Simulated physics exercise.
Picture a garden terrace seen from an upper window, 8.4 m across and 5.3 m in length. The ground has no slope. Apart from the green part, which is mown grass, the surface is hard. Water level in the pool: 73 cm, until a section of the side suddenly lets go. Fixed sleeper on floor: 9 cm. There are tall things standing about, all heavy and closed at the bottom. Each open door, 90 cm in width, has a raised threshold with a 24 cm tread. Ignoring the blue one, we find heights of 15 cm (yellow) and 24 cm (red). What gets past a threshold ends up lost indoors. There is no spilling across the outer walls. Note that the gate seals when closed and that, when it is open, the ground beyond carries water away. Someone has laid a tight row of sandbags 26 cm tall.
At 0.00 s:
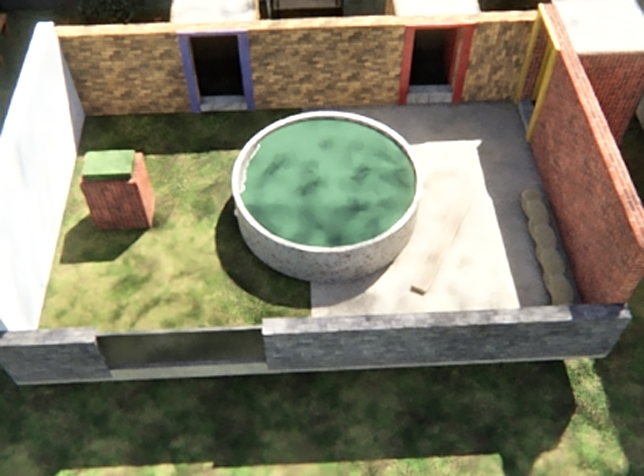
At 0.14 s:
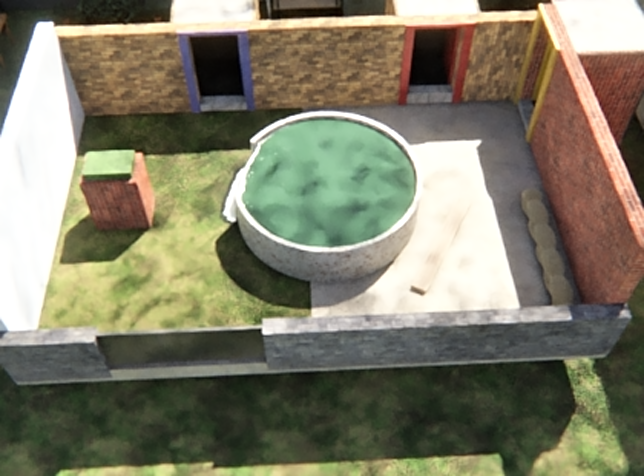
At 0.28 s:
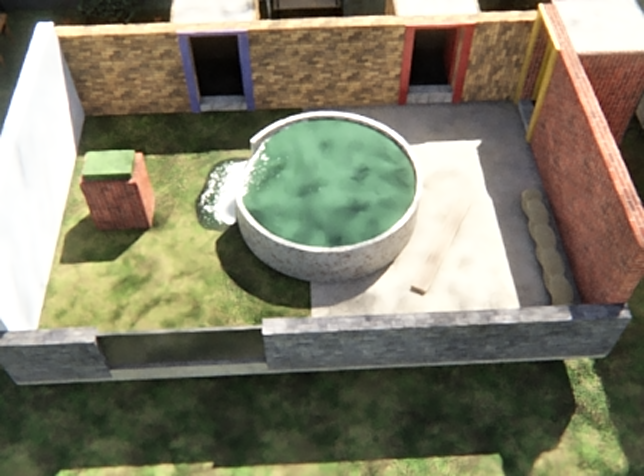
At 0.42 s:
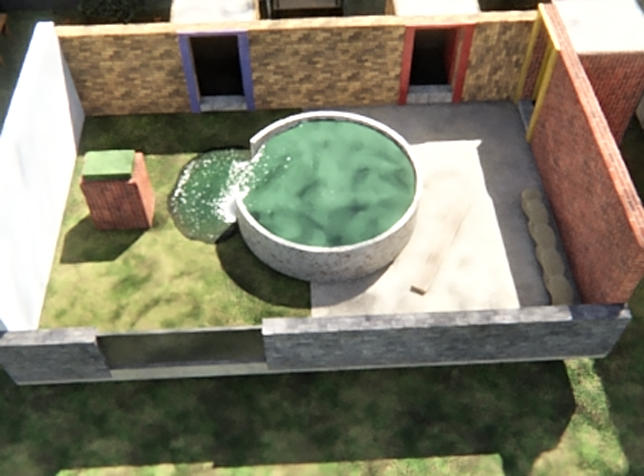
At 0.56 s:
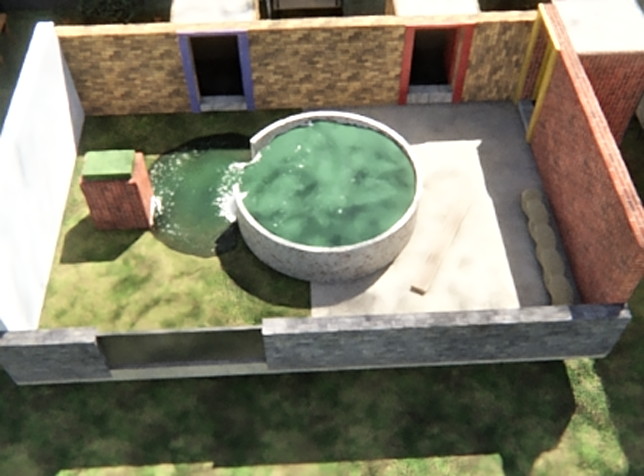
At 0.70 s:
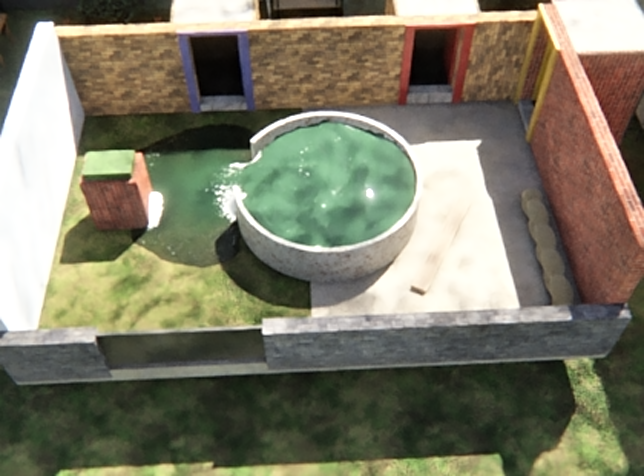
Green water pours from the left side of a round, pale stone pool in a walled garden terrace, seen from high above by a camera that stays still. Grass lies left around a brick block with a green top, paving lies right, and blue-framed and red-framed openings stand in the back wall. The rim breaks outward, white foam bursts through, and a dark green sheet spreads left across the grass to the block.
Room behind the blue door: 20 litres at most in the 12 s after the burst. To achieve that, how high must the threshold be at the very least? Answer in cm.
At least about 14.5 cm.
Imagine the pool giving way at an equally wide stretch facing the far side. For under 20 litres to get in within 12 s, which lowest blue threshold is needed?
Minimum height: Approx. 10.0 cm.
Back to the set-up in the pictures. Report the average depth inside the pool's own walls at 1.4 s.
Some 58 cm.
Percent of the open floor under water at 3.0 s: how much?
Wet share: Around 45 %.
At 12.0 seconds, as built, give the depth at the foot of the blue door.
About 12.5 centimetres.
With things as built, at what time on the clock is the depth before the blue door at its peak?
The depth peaks at about 5.5 seconds.
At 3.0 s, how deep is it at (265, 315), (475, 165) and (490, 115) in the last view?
Depths of roughly 0 cm, 0 cm and 0 cm, in that order.
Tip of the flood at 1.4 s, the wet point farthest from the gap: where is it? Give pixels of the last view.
At about (80, 144).
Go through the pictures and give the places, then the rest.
In the first picture, the pool at (327, 179) is whole and still, 73 cm deep; the blue door at (218, 69) is dry.
In the second picture, the gap is at (244, 184), the front 0.3 m out at a hidden place; the back of the pool holds 73 cm.
In the third picture, the front is at (201, 200), 0.7 m from the gap at (244, 186); 1.0 m2 of floor is wet, 73 cm left at the back.
In the fourth picture, water pours out at (244, 187) and has run 1.2 m, to (187, 168); about 8 cm deep outside, 73 cm at the back.
In the fifth picture, the gap is at (244, 187), the front 1.8 m out at (149, 177); the back of the pool holds 73 cm.
In the sixth picture, the gap is at (244, 186), the front 2.3 m out at a hidden place; the back of the pool holds 73 cm; 0.5 m in a straight line remain to the blue door at (218, 69).
After 1.4 s water covers 25 % of the floor, deepest (42 cm) near (242, 188); 2 cm at the blue door, 0 litres in over its 16 cm threshold.
After 3.0 s water covers 45 % of the floor, deepest (36 cm) near (84, 124); 11 cm at the blue door, 0 litres in over its 16 cm threshold.
After 12.0 s water covers 95 % of the floor, deepest (17 cm) near (511, 326); 13 cm at the blue door, 10 litres in over its 16 cm threshold.
At the blue door as built, the water arrived by 1.2 s and peaked near 19 cm at 5.4 s.
Run again over the same 12 s with other heights there, 61 litres in over 12 cm, 10 litres over 16 cm. The limit of 20 litres is kept from about 14.5 cm up.
